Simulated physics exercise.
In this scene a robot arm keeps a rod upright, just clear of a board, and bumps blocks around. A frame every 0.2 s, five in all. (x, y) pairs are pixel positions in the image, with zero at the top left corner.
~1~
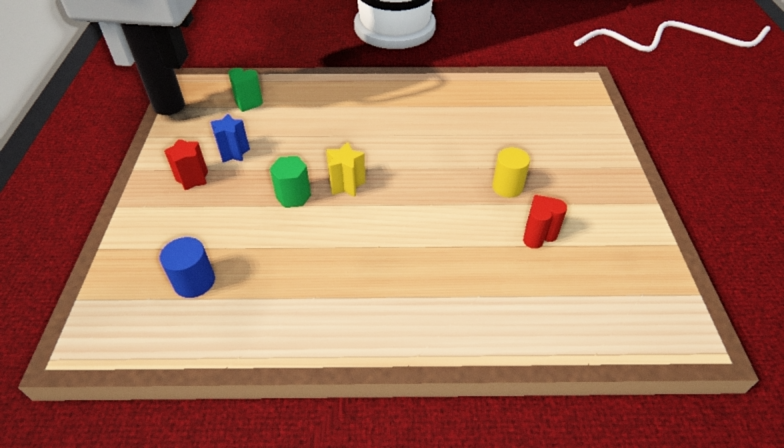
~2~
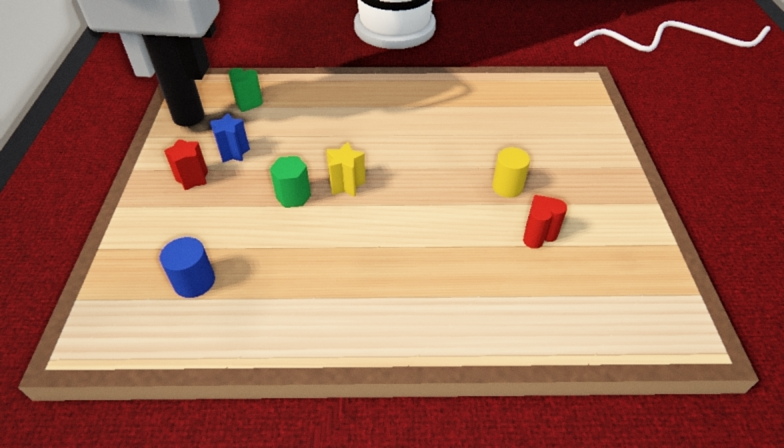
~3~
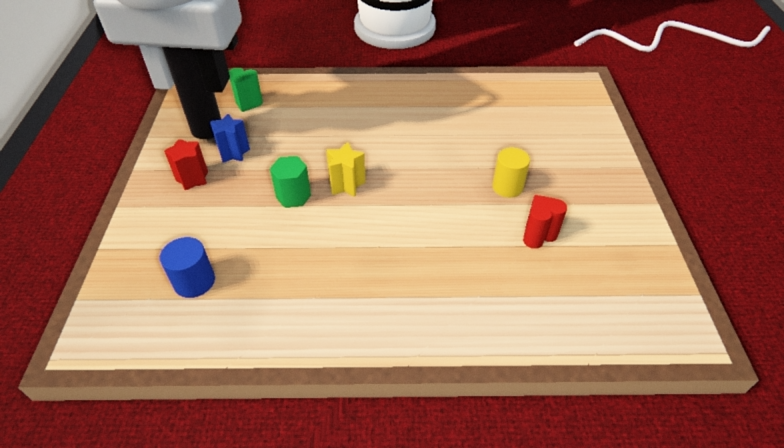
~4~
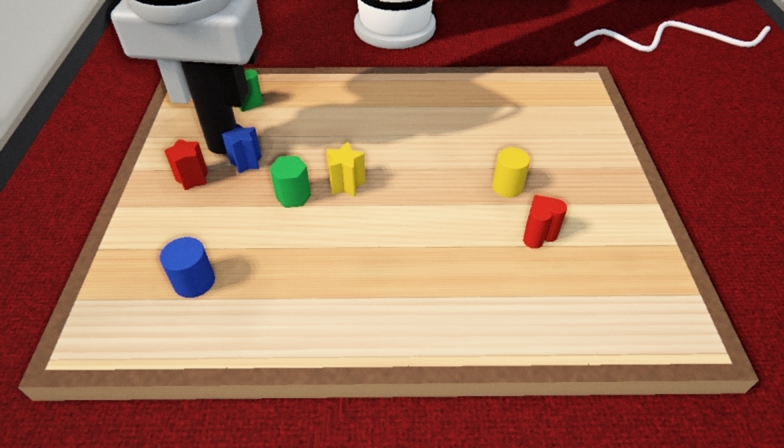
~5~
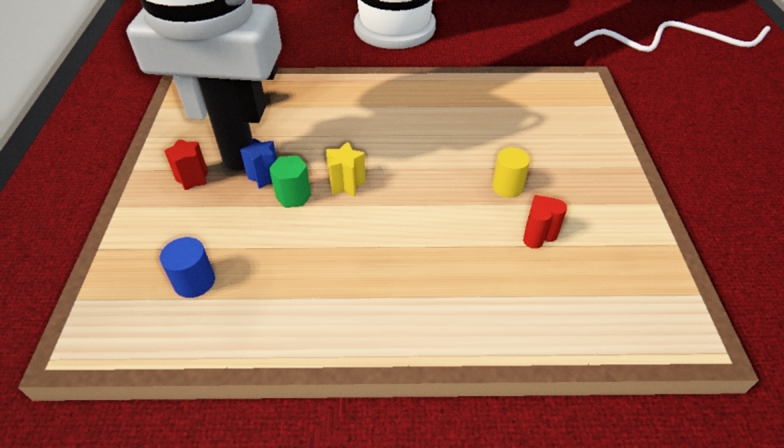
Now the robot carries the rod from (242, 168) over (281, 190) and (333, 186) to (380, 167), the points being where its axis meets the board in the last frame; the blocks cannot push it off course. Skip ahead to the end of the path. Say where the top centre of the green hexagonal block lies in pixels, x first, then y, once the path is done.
Expect it around (356, 194).
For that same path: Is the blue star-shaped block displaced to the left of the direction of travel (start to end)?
In short: No.
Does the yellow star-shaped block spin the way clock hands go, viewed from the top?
No, it doesn't check out.
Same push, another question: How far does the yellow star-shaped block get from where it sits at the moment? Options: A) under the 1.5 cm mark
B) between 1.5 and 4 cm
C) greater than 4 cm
C: Greater than 4 cm.
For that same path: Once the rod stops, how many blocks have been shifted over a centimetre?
The result: Three blocks or more.
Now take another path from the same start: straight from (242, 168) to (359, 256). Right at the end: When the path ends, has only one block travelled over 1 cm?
Short answer: No.
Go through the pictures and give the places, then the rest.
Rod tip (170, 106); block tops, red star-shaped block (182, 149); blue star-shaped block (226, 124); green hexagonal block (288, 167); yellow star-shaped block (344, 155), in the first frame.
Rod (189, 117); blocks unchanged, in the second frame.
Rod (208, 130); blocks unchanged, in the third frame.
Rod (224, 144); blue star-shaped block (239, 133), in the fourth frame.
Rod (240, 160); red star-shaped block (182, 149); blue star-shaped block (258, 148); green hexagonal block (288, 167); yellow star-shaped block (344, 155), in the fifth frame.
On the path given first. One third of the way, rod (280, 181); blue star-shaped block (305, 165), turned 15° anticlockwise; green hexagonal block (324, 182), turned 30° clockwise.
Two thirds of the way, rod (332, 177); blue star-shaped block (351, 171), turned 15° clockwise; green hexagonal block (356, 193), turned 60° clockwise; yellow star-shaped block (369, 153), turned 75° anticlockwise.
At the end, rod (380, 159); red star-shaped block in place; blue star-shaped block (358, 169), turned 40° clockwise; green hexagonal block (356, 194), turned 60° clockwise; yellow star-shaped block (408, 147), turned 35° anticlockwise.
